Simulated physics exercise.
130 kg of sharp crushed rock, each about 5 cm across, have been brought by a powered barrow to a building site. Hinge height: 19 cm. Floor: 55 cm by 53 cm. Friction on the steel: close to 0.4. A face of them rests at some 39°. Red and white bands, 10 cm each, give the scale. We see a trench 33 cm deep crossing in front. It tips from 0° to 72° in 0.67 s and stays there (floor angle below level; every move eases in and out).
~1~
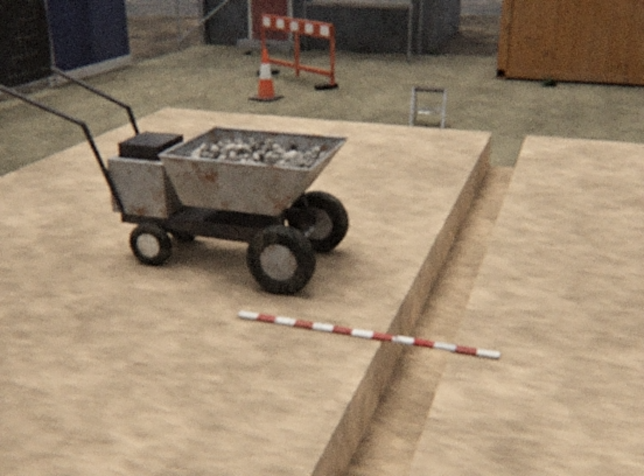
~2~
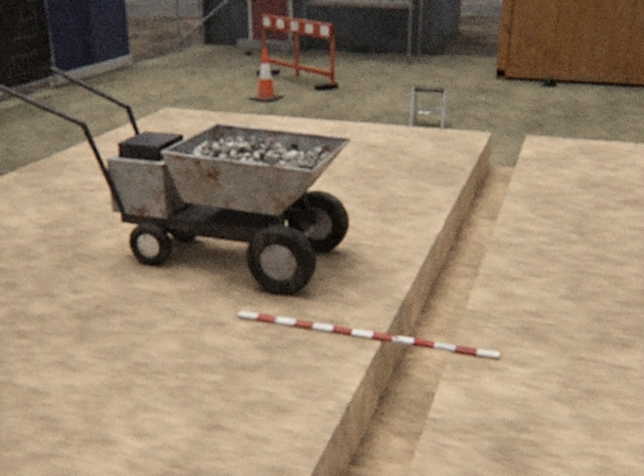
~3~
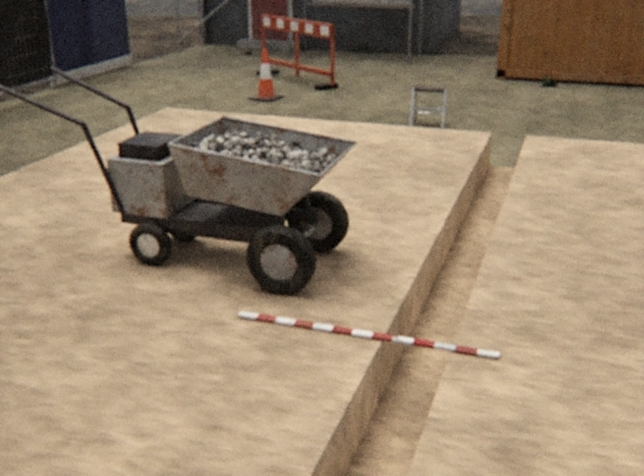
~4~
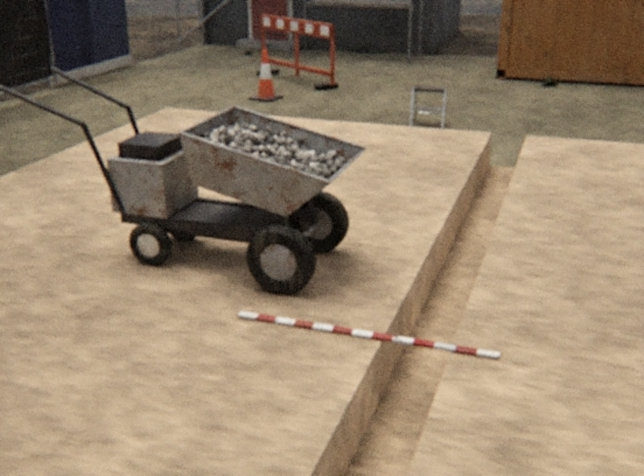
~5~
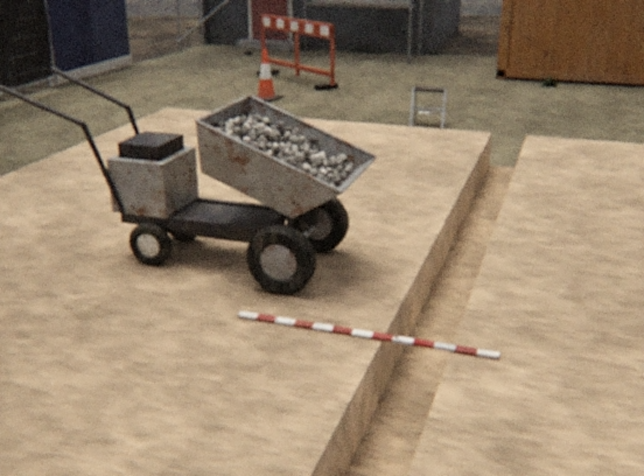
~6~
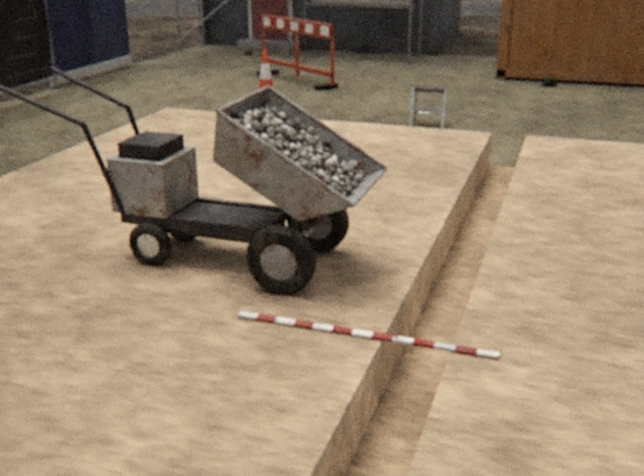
At the start, a wheeled barrow loaded with grey stones stands on pale ground left of a narrow trench, its tray level, near a red and white striped rod. The tray then begins to tilt, its rear rising away from the chassis, and it steepens toward the right while the wheels stay still.
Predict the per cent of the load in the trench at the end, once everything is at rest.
Near 83 per cent.
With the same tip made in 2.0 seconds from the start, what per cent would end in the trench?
About 80%.
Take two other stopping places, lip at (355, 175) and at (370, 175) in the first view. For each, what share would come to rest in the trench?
50 %, then 40 %.
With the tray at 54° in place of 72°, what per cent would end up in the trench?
I'd guess some 20 in a hundred.
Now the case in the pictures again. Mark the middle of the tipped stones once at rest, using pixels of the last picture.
Roughly (436, 327), I'd say.
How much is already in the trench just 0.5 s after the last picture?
Around 20 per cent of it.
Then, 0.2 s after the last picture the floor is at 60°, 100 % in the tray; the foremost stones are at (379, 227).
Then, 0.5 s after the last picture the floor is at 72°, 78 % in the tray, 2 % short of the trench, 20 % in the trench; the foremost stones are at (455, 319).
Then, 0.8 s after the last picture the floor is at 72°, 30 % in the tray, 3 % short of the trench, 64 % in the trench, 4 % past the trench; the foremost stones are at (540, 311).
Then, 2.8 s after the last picture the floor is at 72°, 7 % in the tray, 6 % short of the trench, 83 % in the trench, 4 % past the trench; the foremost stones are at (562, 310).
